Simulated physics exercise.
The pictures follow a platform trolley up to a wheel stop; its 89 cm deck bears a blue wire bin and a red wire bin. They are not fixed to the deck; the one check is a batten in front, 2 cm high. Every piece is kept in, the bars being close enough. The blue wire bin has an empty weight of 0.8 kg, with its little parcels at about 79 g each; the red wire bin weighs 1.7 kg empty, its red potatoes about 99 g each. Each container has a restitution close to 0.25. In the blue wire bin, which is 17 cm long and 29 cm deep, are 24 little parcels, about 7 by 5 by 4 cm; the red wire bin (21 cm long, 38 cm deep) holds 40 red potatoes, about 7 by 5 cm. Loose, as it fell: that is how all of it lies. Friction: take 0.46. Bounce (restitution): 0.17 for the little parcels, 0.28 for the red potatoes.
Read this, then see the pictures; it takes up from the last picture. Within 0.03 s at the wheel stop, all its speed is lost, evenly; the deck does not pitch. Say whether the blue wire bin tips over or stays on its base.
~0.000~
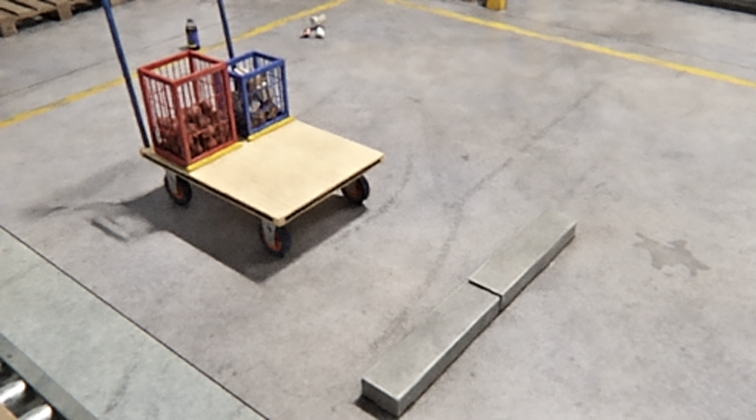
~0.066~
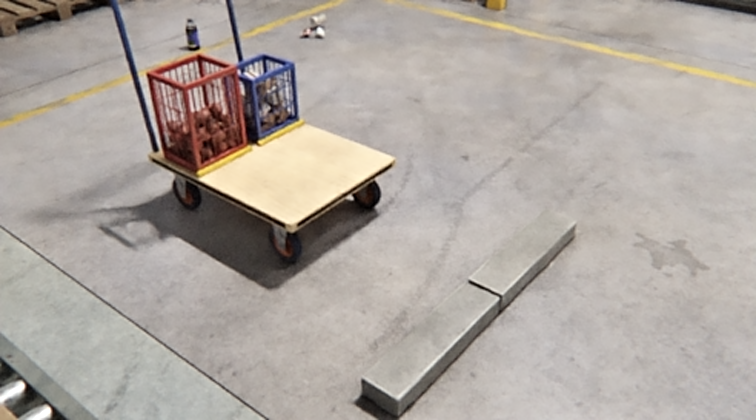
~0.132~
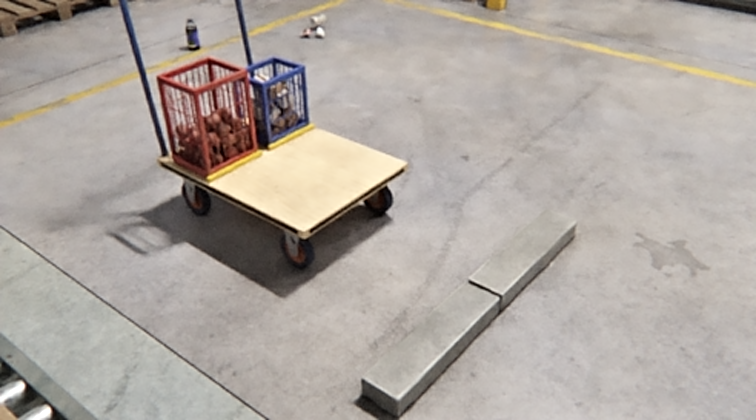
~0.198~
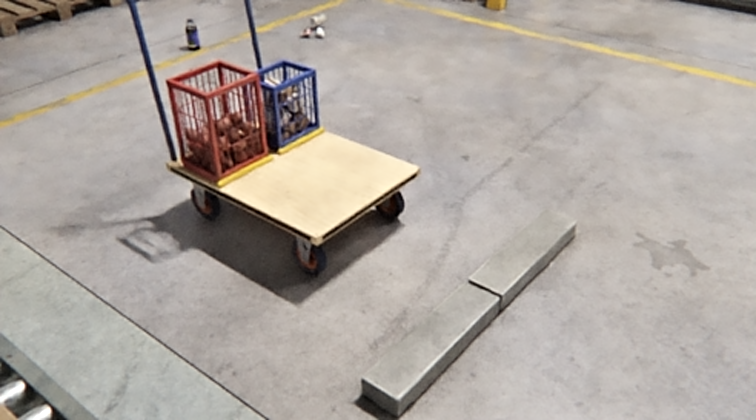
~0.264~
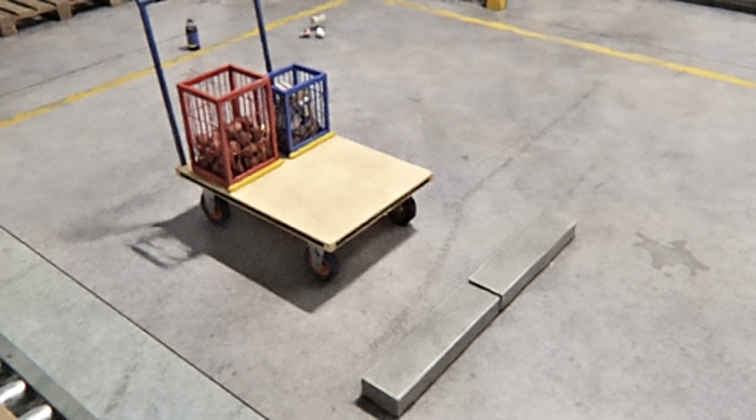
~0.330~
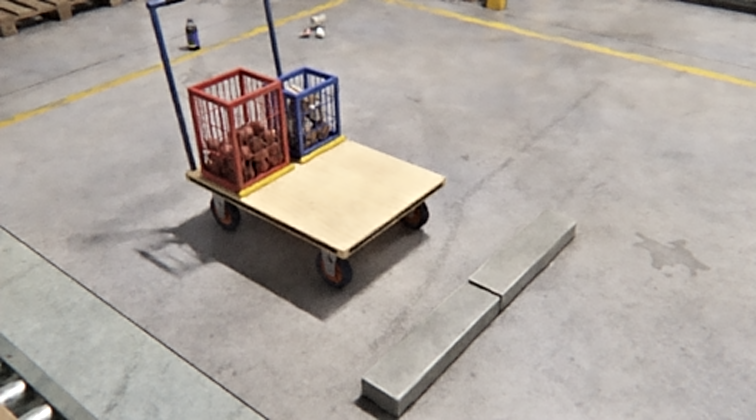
The blue wire bin stays on its base.
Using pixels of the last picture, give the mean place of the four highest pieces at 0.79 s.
Around (371, 121).
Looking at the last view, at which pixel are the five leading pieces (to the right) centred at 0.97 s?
Their mean place is near (358, 169).
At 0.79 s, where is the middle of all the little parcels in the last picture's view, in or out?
Centre: About (370, 137) px.
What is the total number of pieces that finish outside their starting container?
About 0.
After 0.67 s, the jolt starts.
After 0.79 s, the blue wire bin leans 10° with 0 of 24 out and the red wire bin leans 5° with 0 of 40 out.
After 0.97 s, the blue wire bin is upright with 0 of 24 out and the red wire bin is upright with 0 of 40 out.
Final count (at 1.21 s), the blue wire bin is upright with 0 of 24 out and the red wire bin is upright with 0 of 40 out. Greatest lean of the blue wire bin, 11°.
